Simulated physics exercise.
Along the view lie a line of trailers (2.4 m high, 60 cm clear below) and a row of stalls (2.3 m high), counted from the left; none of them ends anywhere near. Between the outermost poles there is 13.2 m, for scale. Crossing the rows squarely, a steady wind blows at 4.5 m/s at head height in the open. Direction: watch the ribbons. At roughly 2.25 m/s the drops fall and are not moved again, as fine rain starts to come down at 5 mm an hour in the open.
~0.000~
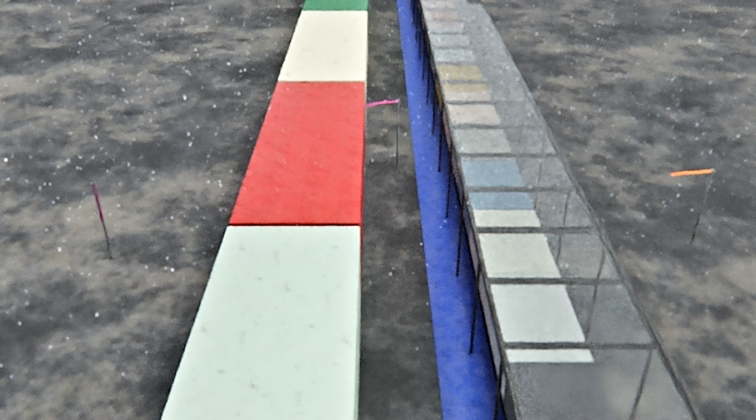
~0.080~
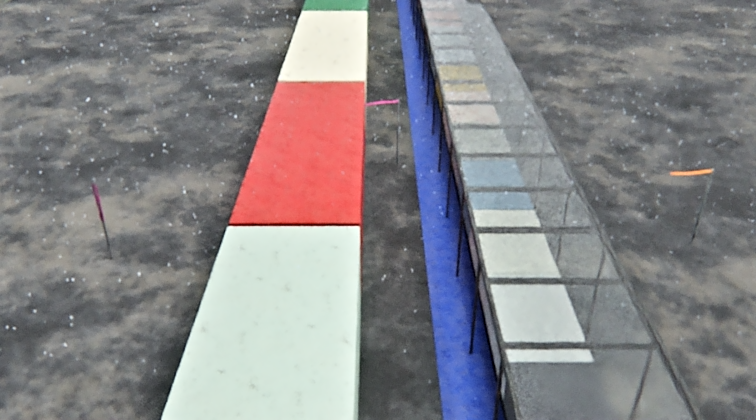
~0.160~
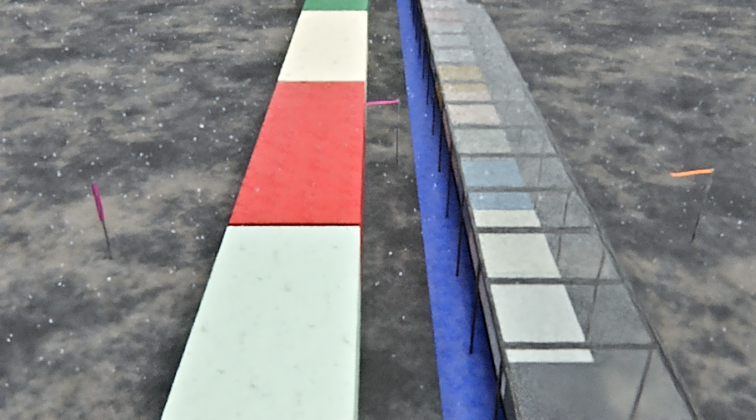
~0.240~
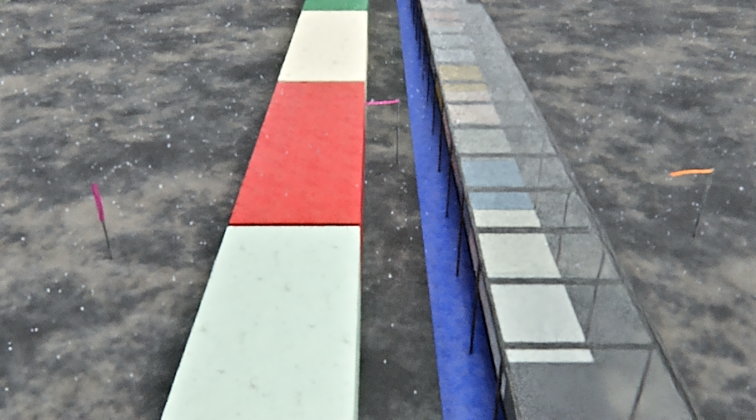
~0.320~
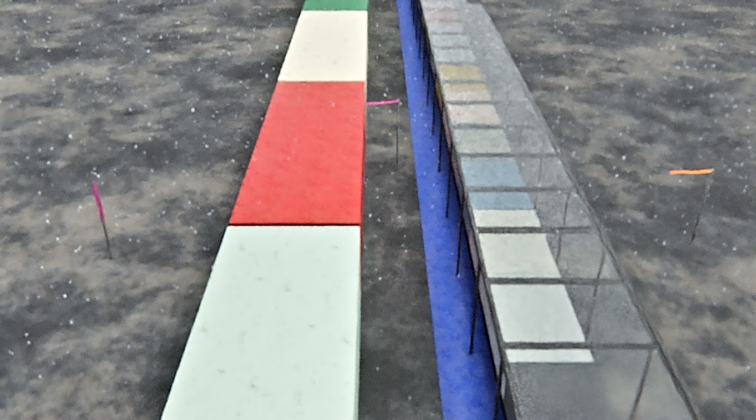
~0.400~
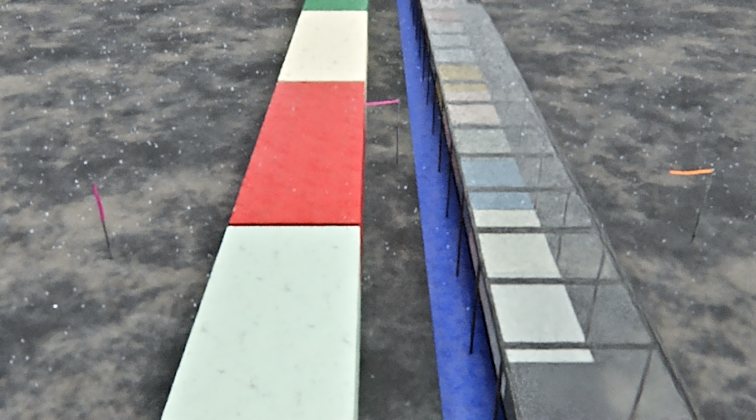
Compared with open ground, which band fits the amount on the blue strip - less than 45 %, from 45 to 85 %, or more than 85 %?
The blue strip gets not even 45 % of the open-ground amount.
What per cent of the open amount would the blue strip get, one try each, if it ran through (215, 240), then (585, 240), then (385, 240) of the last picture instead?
In turn about 70 %, 90 %, 10 %.
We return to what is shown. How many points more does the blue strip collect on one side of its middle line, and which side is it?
The left-hand side, by some 25 points.
10 minutes on, 0.2 mm on the blue strip, 0.8 mm in the open.
30 minutes on, 0.6 mm on the blue strip, 2.5 mm in the open.
60 minutes on, 1.2 mm on the blue strip, 5.0 mm in the open, so the blue strip has 23 % of the open amount; the left half of it has 35 %, the right half 11 %.
